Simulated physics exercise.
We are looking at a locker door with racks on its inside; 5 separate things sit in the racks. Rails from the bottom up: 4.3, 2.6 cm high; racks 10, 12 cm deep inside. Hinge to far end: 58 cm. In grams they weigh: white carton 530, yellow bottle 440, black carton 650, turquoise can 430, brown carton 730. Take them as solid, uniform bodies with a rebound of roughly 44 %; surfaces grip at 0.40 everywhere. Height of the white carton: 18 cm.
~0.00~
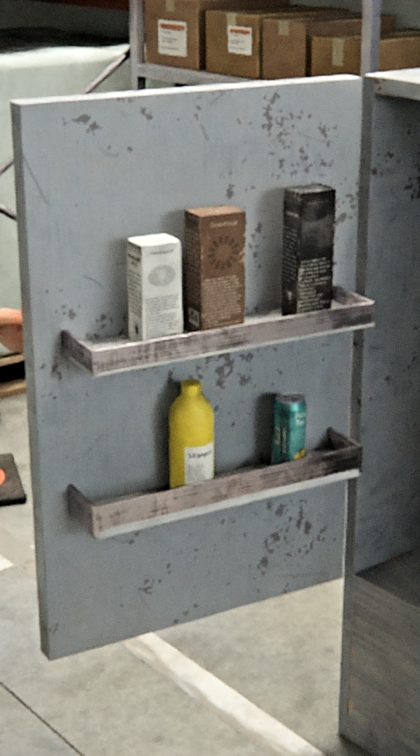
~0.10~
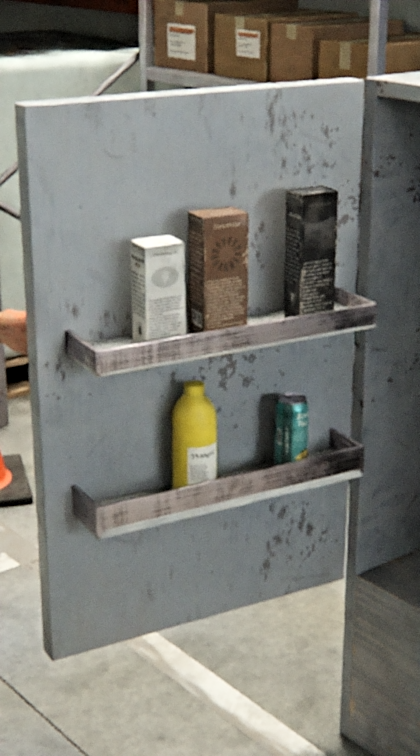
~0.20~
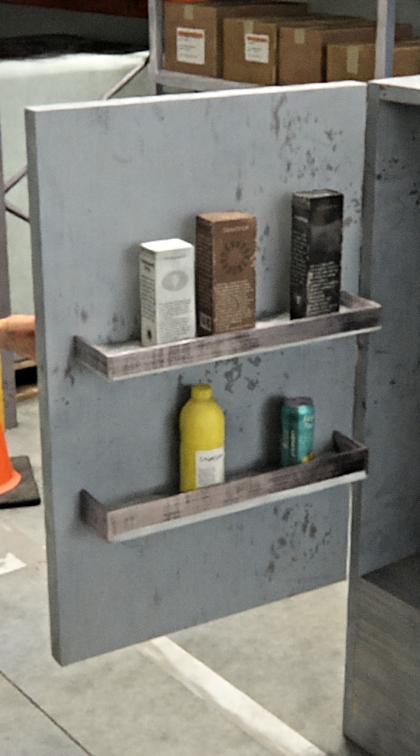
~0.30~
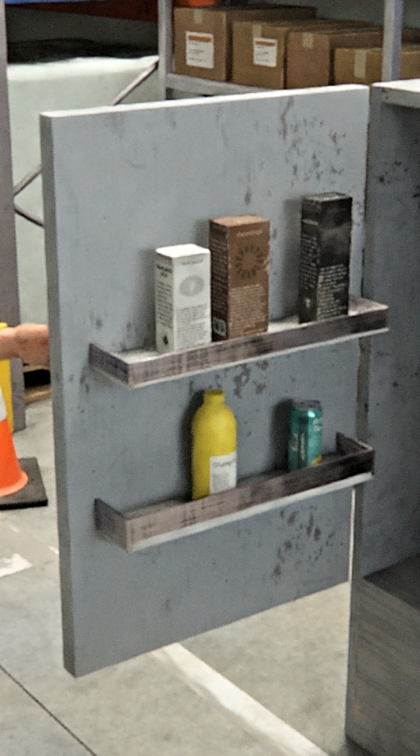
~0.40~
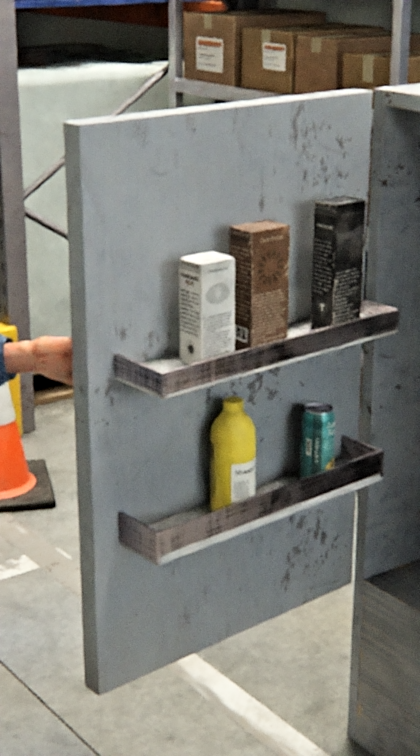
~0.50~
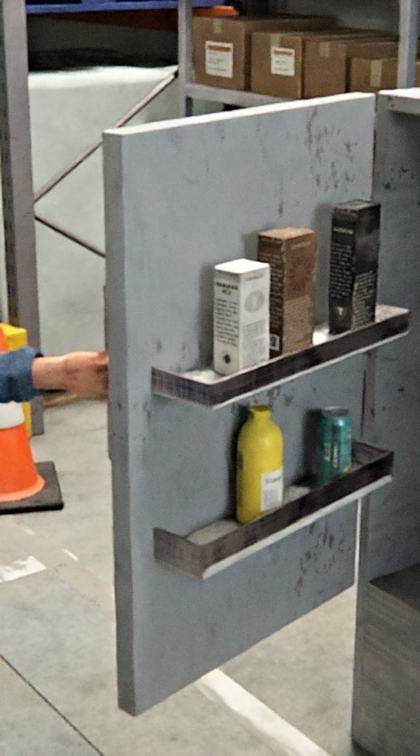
A grey door with bottles and boxes on its racks swings as a hand pushes its edge.
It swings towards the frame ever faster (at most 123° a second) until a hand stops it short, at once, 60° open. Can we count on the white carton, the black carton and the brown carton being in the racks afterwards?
The white carton jumps its rail; the black carton keeps to its rack; the brown carton jumps its rail.
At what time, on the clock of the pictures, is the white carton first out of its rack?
Near 0.8 s.
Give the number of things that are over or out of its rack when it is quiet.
In all, 2.
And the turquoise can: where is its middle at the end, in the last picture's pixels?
Around (365, 452).
By 0.90 s, door at 60°; white carton and brown carton now out of its rack; yellow bottle tilted 14°.
By 1.20 s, door at 60°.
When it is over (2.3 s), out of its rack, white carton and brown carton; the other 3 within 5 cm of the start. In the last view, black carton near (389, 270).
